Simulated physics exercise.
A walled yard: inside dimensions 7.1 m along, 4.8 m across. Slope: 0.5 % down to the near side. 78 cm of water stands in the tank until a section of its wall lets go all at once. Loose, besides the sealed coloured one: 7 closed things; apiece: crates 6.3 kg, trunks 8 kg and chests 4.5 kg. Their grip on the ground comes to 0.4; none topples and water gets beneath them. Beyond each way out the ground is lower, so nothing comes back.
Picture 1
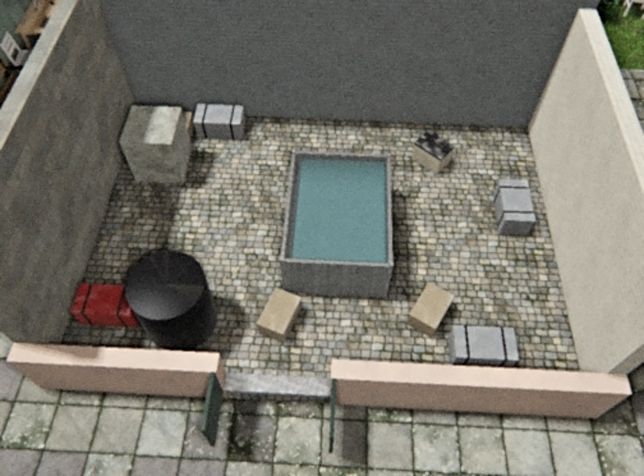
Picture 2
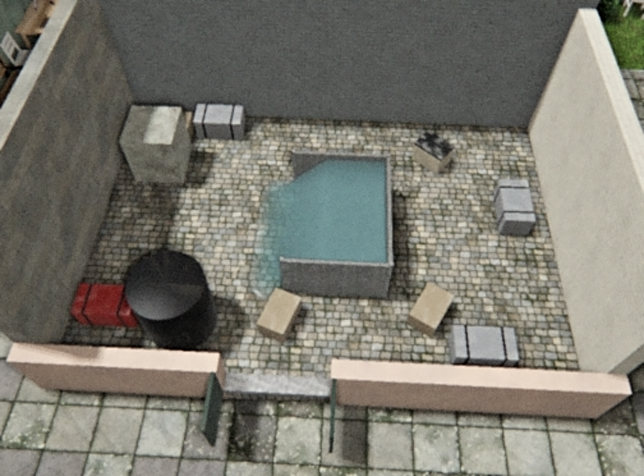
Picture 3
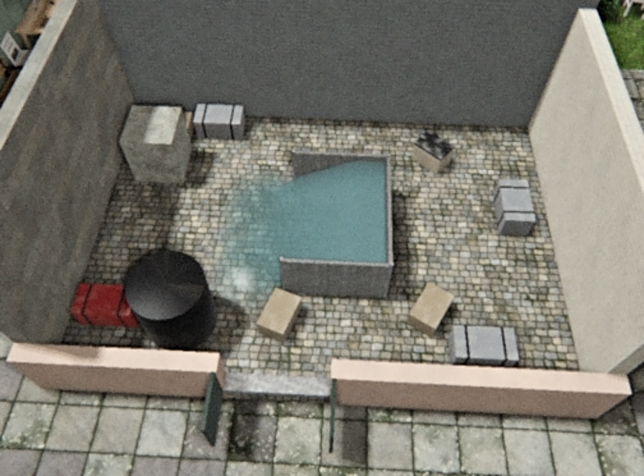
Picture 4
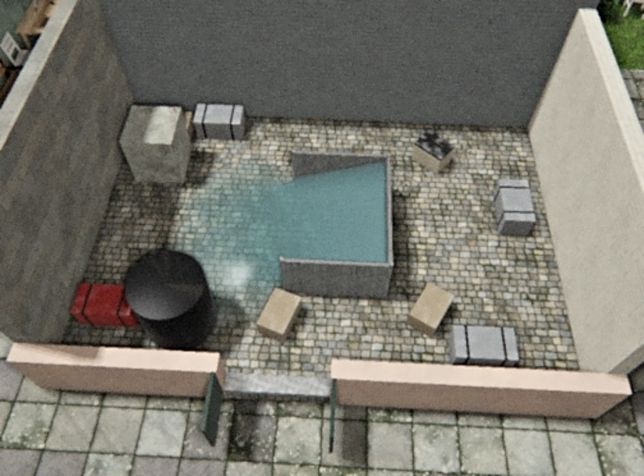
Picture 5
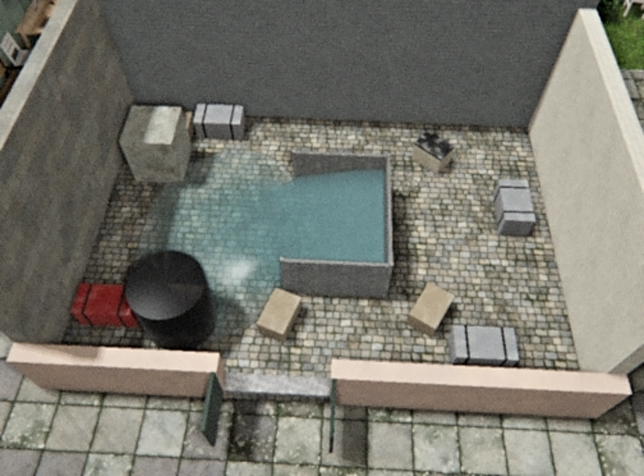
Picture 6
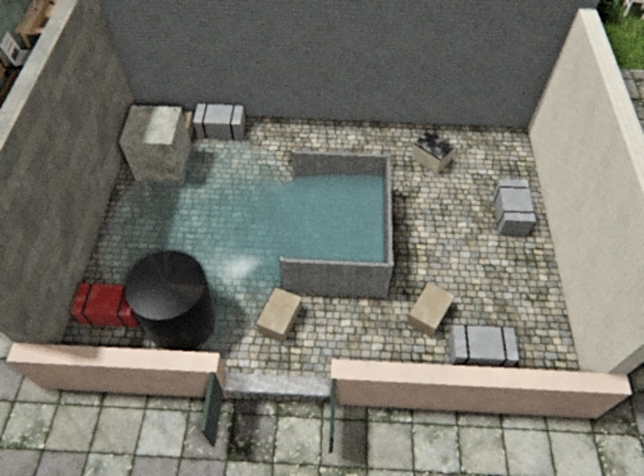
Water pouring from the opened left side of a raised pool and spreading across a walled cobbled yard among unmoving trunks and boxes.
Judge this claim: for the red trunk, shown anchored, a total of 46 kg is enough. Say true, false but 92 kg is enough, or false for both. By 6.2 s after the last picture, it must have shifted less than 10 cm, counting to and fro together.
False for both.
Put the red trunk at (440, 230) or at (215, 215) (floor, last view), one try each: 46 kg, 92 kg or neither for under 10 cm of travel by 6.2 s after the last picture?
Try 1: Lesser mass sufficient. Try 2: Both insufficient.
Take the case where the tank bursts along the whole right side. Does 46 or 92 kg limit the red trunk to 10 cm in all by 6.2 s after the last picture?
In that case the lighter mass suffices.
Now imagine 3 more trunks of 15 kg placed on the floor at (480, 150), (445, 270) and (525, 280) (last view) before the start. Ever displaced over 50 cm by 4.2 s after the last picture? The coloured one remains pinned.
Going through them in that order, the answers are not too far, not too far and not too far.
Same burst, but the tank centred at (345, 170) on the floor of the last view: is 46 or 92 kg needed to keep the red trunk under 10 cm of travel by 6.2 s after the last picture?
For that case: Both fail.
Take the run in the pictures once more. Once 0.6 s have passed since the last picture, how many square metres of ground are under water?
Roughly 14 m2 of it is wet.
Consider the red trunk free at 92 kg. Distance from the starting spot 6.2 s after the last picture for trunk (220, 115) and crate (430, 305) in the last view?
In that order: 500 cm, 0 cm.
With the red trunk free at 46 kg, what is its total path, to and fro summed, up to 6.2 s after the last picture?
Around 80 cm in total.
Then, 0.6 s after the last picture the red trunk would be 0 cm from its start with 46 kg and 0 cm from its start with 92 kg; 6 cm of water round it then.
Then, 2.3 s after the last picture the red trunk would be 37 cm from its start with 46 kg and 38 cm from its start with 92 kg; 25 cm of water round it then.
Then, 4.2 s after the last picture the red trunk would be 29 cm from its start with 46 kg and 38 cm from its start with 92 kg; 12 cm of water round it then.
Then, 6.2 s after the last picture the red trunk would be 19 cm from its start with 46 kg and 38 cm from its start with 92 kg; 6 cm of water round it then.
